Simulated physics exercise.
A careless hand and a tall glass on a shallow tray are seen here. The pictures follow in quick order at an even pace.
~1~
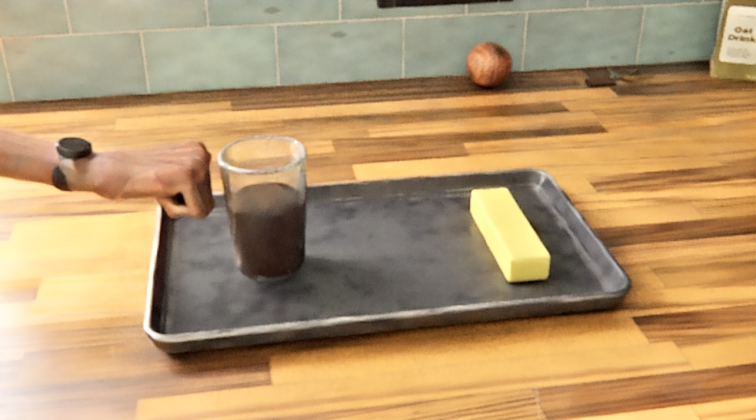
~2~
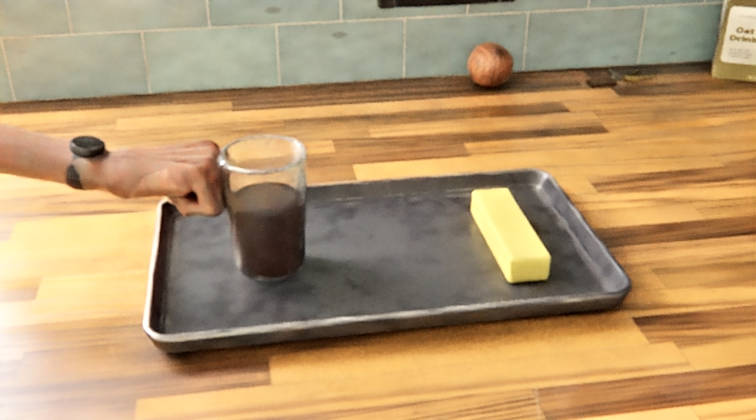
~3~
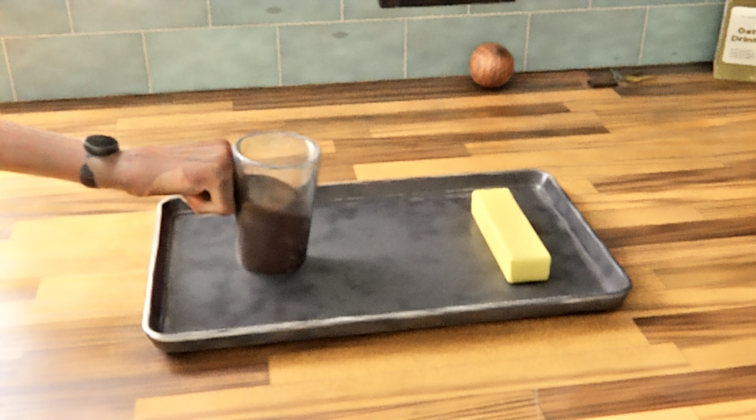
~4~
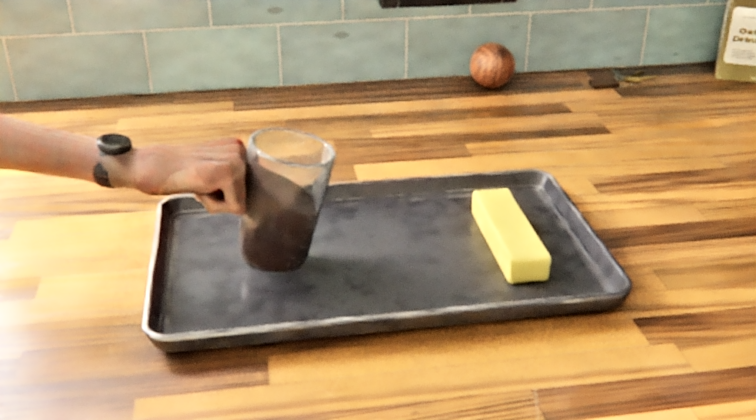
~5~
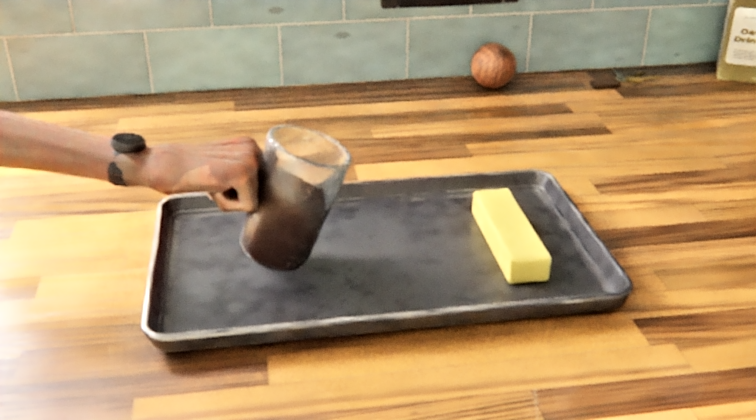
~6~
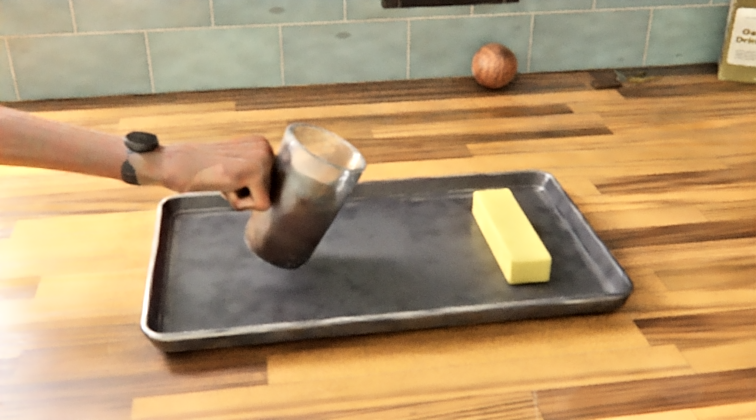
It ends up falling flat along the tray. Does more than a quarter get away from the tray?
Turns out the tray keeps more than three quarters of it.
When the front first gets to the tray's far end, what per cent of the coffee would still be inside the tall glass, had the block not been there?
55 in a hundred, roughly.
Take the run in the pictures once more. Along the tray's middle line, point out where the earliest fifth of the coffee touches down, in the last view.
At about (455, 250).
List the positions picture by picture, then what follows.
The first frame shows tilt 0°; right rim (304, 152); surface from (230, 196) to (301, 191); the tray's far rim is at (584, 223); a block is fixed to the tray further along.
The second frame shows tilt 0°; right rim (304, 152); surface from (230, 196) to (301, 191).
The third frame shows tilt 7°; right rim (318, 152); surface from (238, 177) to (302, 191).
The fourth frame shows tilt 13°; right rim (333, 154); surface from (251, 161) to (315, 195).
The fifth frame shows tilt 20°; right rim (348, 158); surface from (258, 180) to (327, 195).
The sixth frame shows tilt 28°; right rim (363, 163); surface from (265, 191) to (338, 192).
A moment on, the tall glass is falling and 100 per cent is in the glass, 0 on the tray and 0 above or beyond its rim.
Next, the tall glass lies on its side and 60 per cent is in the glass, 29 on the tray and 11 above or beyond its rim.
Then the tall glass lies on its side and 29 per cent is in the glass, 48 on the tray and 24 above or beyond its rim.
Later the tall glass lies on its side and 15 per cent is in the glass, 72 on the tray and 13 above or beyond its rim.
At rest 88 per cent is held by tray and glass, 12 is off the tray.
